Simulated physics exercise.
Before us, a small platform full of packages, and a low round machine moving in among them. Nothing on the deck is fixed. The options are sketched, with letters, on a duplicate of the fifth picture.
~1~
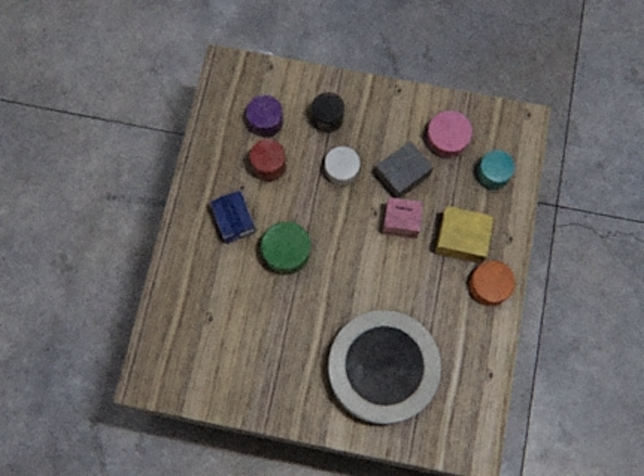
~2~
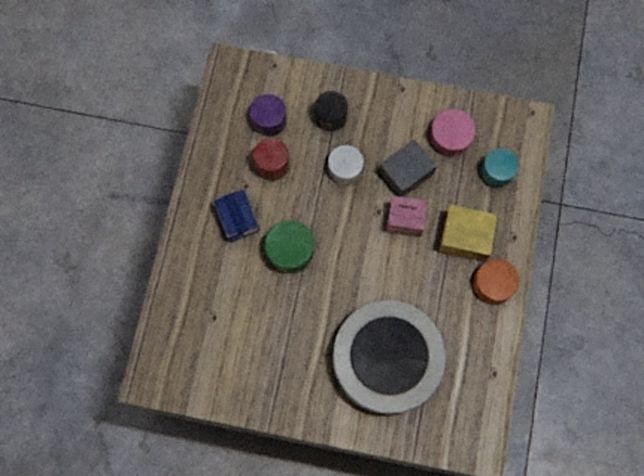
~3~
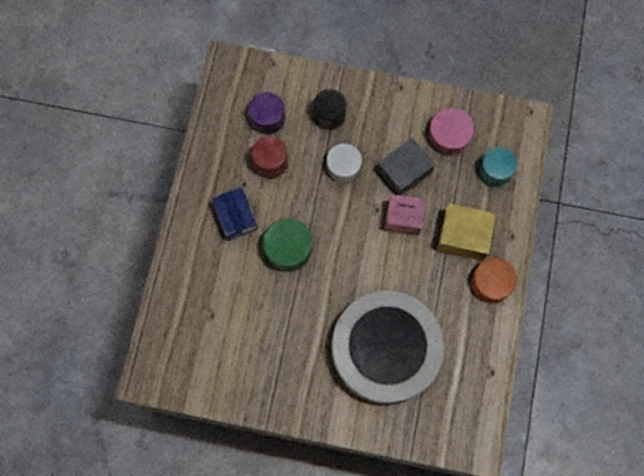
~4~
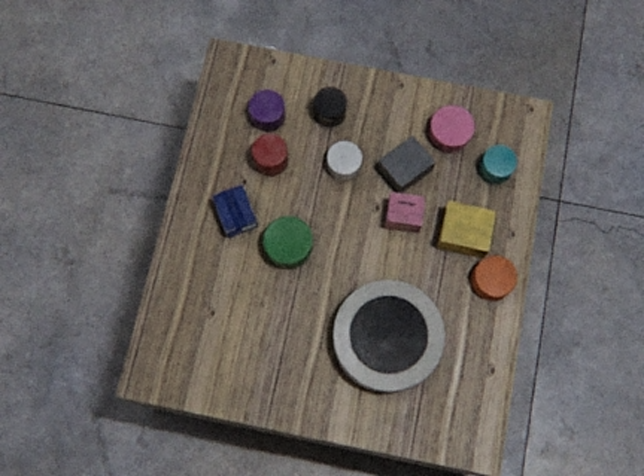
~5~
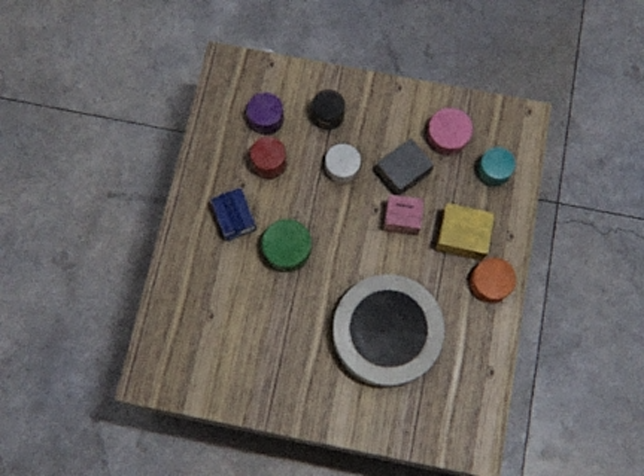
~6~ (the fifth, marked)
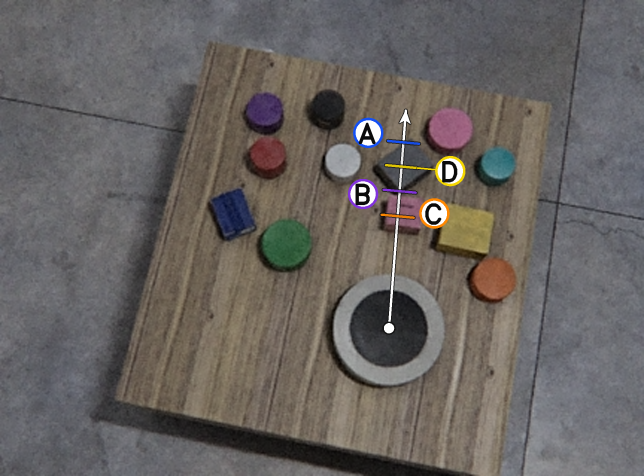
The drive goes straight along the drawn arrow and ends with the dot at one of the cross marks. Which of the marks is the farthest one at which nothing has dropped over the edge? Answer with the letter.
Stop at D.
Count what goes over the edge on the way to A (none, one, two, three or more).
In all, one.
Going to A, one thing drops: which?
It is the grey crate.
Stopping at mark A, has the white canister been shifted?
By then, yes.
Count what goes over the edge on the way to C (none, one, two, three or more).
In all, none.
On the marked copy, A at (404, 142); B at (400, 191); C at (398, 216); D at (401, 166); the arrow from (389, 328) to (406, 110); the white dot at (389, 328).
Taking D. A third of the way, robot (393, 271); pink box (405, 207); orange canister (493, 281).
Two thirds of the way, robot (397, 213); grey crate (407, 121); yellow crate (474, 214).
When it is over, robot (400, 172); grey crate (414, 83); pink box (412, 112); nothing has fallen.
As for the rest, A drops the grey crate; B is safe but short; C is safe but short.
